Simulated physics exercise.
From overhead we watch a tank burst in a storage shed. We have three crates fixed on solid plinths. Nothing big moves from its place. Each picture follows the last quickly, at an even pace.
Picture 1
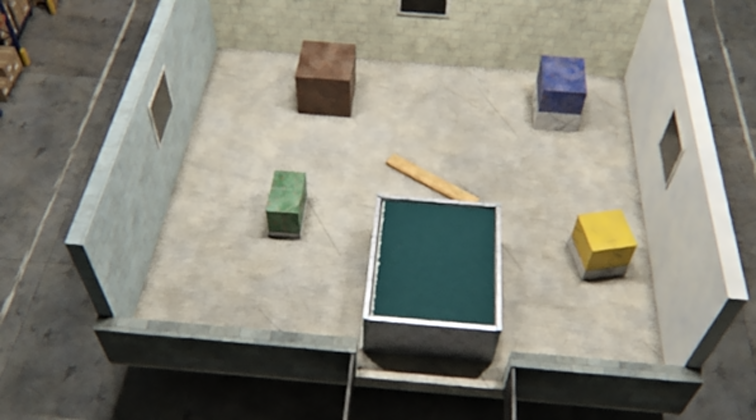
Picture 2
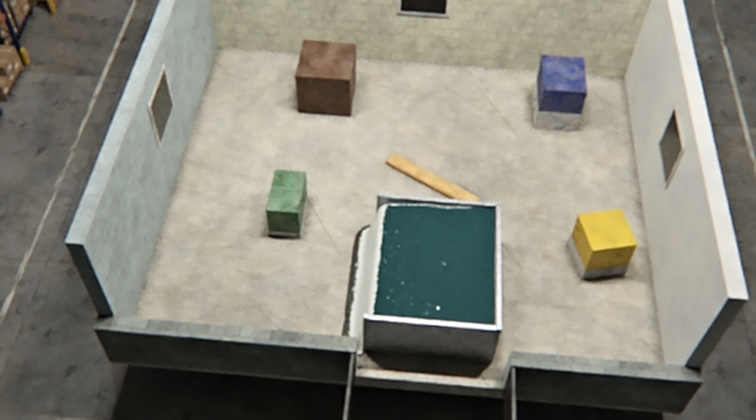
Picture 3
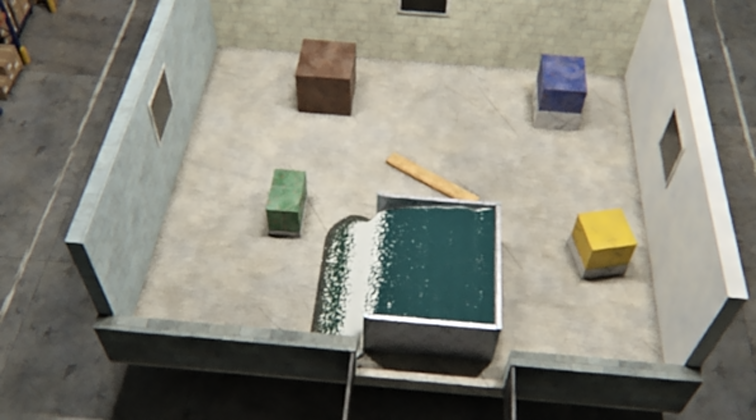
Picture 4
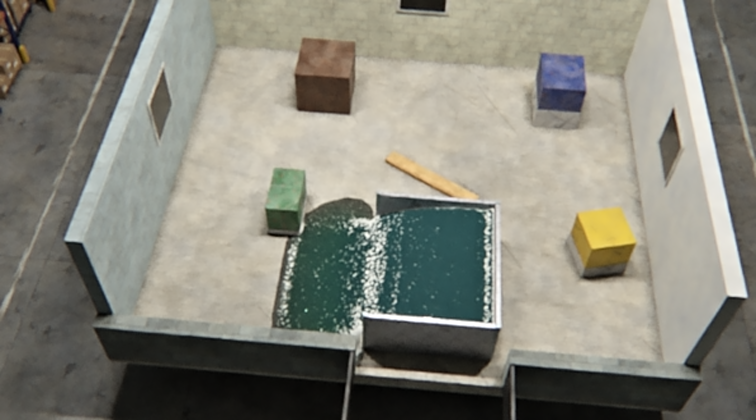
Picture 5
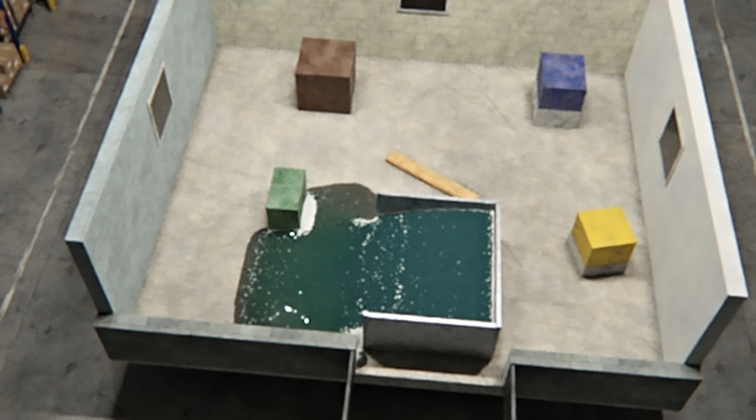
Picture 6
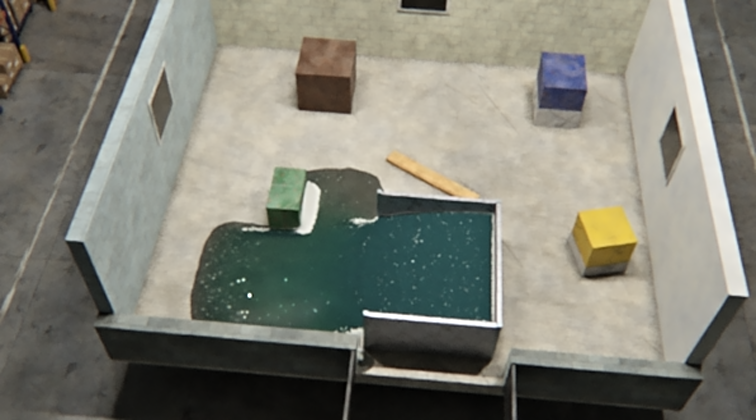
A large open tank of dark green water stood still in a walled shed, then its left side gave way and water poured out leftward, spreading across the floor and around the green block.
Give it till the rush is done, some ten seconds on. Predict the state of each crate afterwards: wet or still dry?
Afterwards, the yellow crate is still dry; the blue crate is still dry; the green crate is wet.
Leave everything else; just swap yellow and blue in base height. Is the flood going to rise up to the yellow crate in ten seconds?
Verdict on the yellow crate: It is not reached.
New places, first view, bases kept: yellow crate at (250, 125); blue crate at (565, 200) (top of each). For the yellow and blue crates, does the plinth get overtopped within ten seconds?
As I read it, the yellow crate gets flooded and the blue crate stays clear.
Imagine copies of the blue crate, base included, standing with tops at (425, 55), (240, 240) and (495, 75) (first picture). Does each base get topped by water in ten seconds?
Going through them in order, the first is not reached, the second is overtopped and the third is not reached.
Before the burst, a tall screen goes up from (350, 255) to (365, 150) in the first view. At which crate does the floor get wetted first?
That would be the green one.
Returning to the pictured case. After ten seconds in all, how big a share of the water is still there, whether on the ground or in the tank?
98 percent or thereabouts.
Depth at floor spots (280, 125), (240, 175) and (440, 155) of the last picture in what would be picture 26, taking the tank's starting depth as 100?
Some 12, 14 and 0 in a hundred.
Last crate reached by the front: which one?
From the pictures, the yellow-painted one.
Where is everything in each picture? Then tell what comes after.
The first picture shows the tank at (435, 261) is whole and still.
In the second picture, water pours out at (374, 275) and has run to a hidden place.
In the third picture, water pours out at (374, 277) and has run to a hidden place.
In the fourth picture, water pours out at (373, 277) and has run to a hidden place.
In the fifth picture, water pours out at (374, 277) and has run to a hidden place.
In the sixth picture, water pours out at (374, 278) and has run to (196, 303).
A moment on, water covers 25 % of the floor; the yellow crate not reached, the blue crate not reached, the green crate water round its plinth.
Next, water covers 40 % of the floor; the yellow crate not reached, the blue crate not reached, the green crate water round its plinth.
Then, water covers 50 % of the floor; the yellow crate not reached, the blue crate not reached, the green crate water round its plinth.
Later, water covers 75 % of the floor; the yellow crate not reached, the blue crate water round its plinth, the green crate water round its plinth.
In the end, water covers 95 % of the floor; the yellow crate stayed above the water, the blue crate stayed above the water, the green crate was topped.
